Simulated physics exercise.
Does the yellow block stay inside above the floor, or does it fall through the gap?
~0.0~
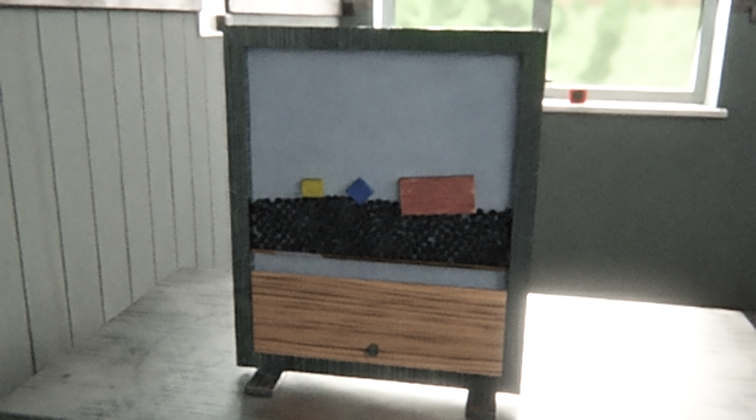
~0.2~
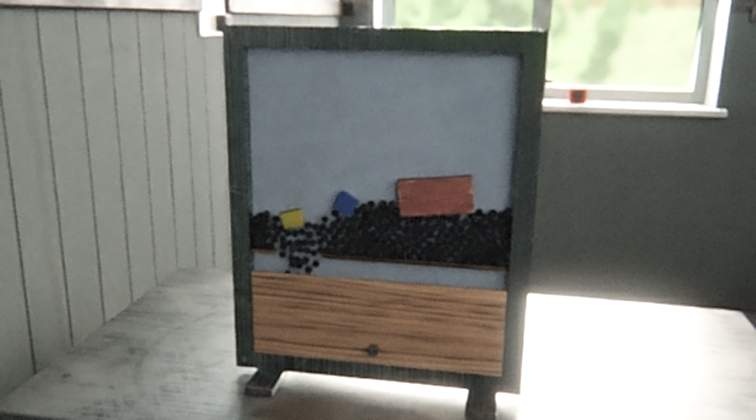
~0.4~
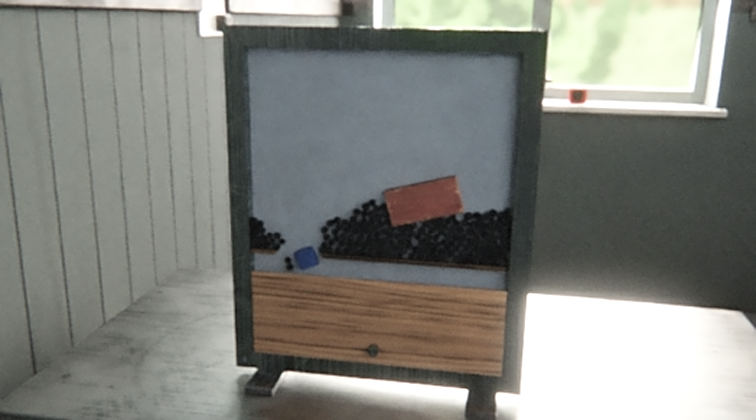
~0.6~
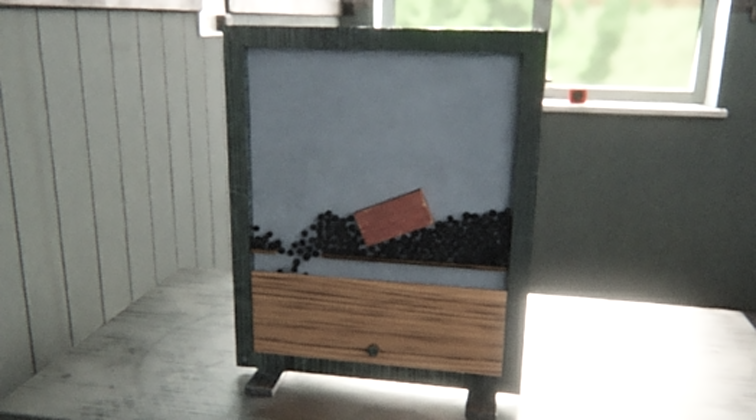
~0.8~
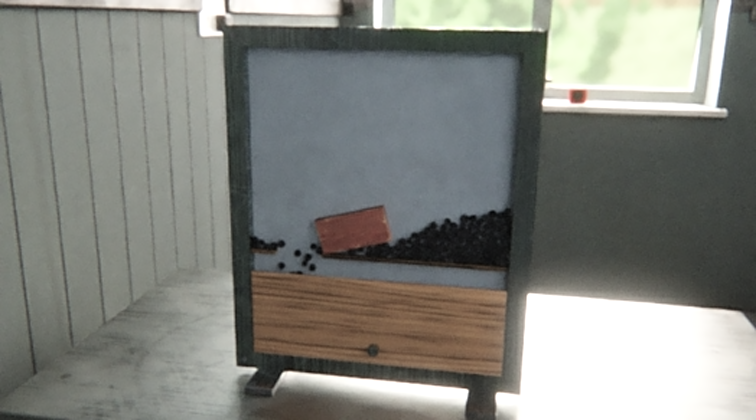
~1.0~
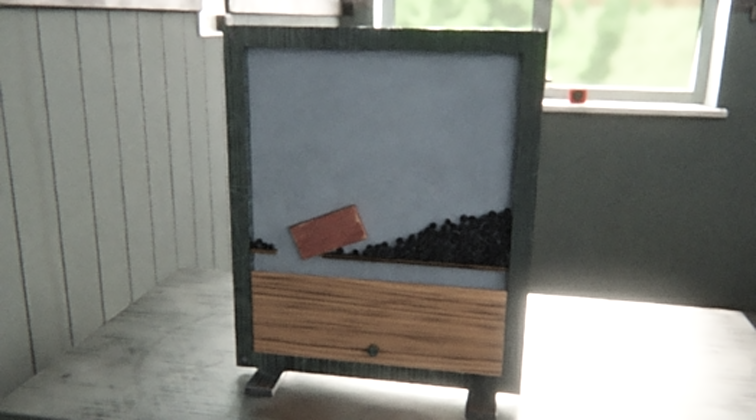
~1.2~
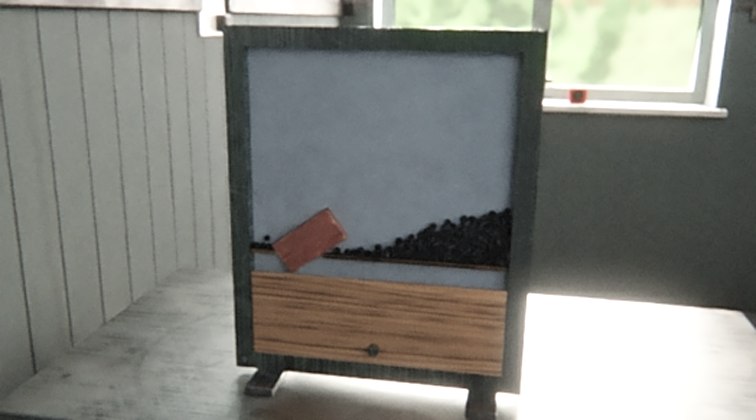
The yellow block falls through the gap. It slides down with the draining beads and is gone from above the floor soon after.
